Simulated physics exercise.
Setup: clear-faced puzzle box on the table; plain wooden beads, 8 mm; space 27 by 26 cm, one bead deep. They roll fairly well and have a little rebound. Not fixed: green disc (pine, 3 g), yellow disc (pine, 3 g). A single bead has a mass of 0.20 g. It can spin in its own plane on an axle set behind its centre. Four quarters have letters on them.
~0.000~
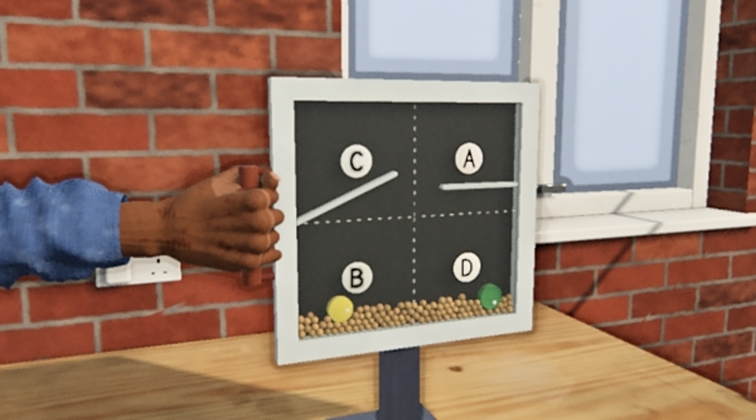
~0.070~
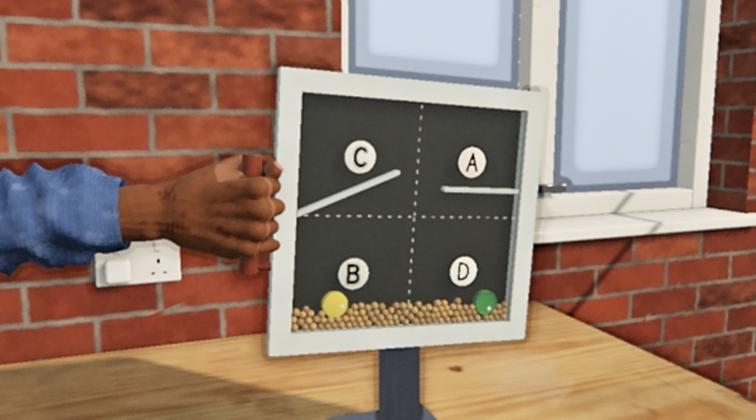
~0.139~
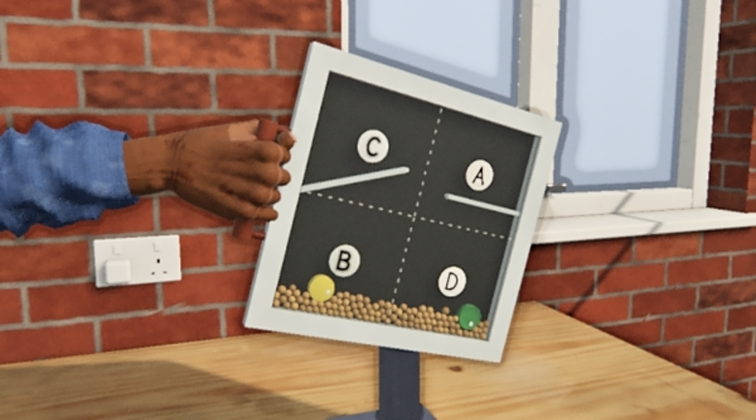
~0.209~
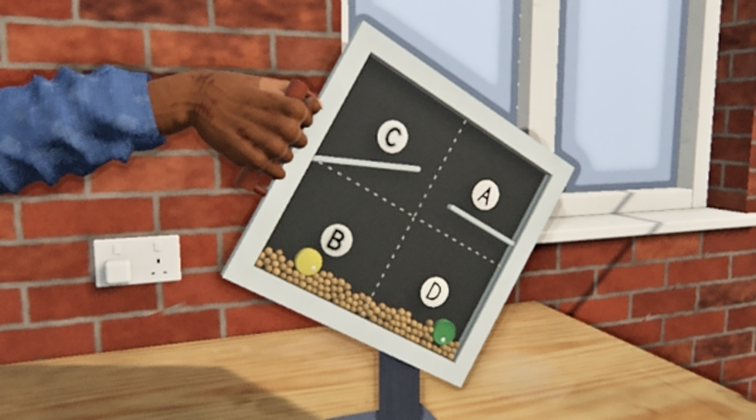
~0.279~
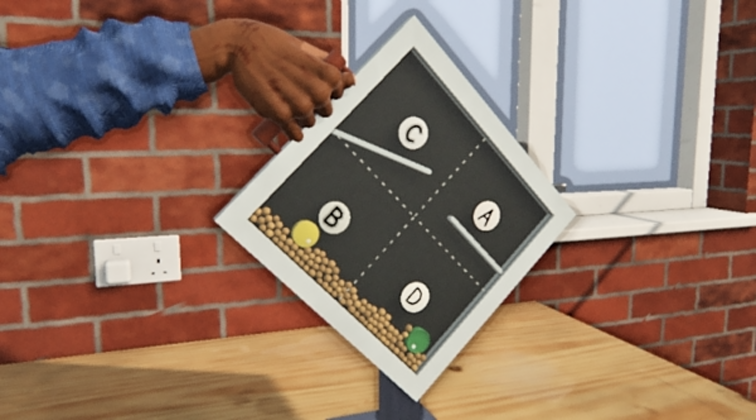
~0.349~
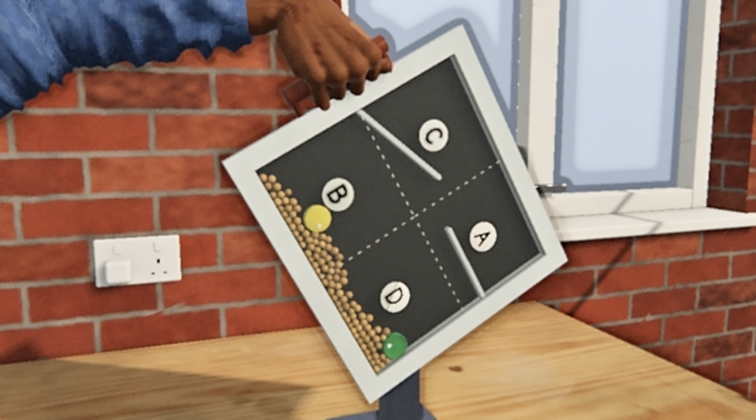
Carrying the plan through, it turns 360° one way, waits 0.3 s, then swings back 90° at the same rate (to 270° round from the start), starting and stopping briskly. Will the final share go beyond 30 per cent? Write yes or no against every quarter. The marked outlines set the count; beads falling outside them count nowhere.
Quarter A: No; quarter B: Yes; quarter C: No; quarter D: No.
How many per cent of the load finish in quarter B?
Around 95 in a hundred.
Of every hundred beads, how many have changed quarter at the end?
Around 50 per cent, give or take.
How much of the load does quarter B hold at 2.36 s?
I'd say near 85 in a hundred.
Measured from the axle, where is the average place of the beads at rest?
Some 6 cm right and 11 cm below.
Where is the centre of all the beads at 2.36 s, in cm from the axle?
Right: About 1 cm; below: About 12 cm.
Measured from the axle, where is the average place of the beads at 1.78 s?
About 10 cm left and 7 cm below.
After 1.78 s, it has come round 360° clockwise; the beads' middle is 10 cm left of and 7 cm below the centre; B 95 %, C 5 %.
After 2.36 s, it has come round 315° clockwise; the beads' middle is 1 cm right of and 12 cm below the centre; B 85 %, C 5 %, D 10 %.
After 2.64 s, it has come round 270° clockwise; the beads' middle is 9 cm right of and 9 cm below the centre; B 90 %, C 5 %, D 5 %.
Settled by 3.5 s, it has come round 270° clockwise; A 0 %, B 95 %, C 5 %, D 0 %.
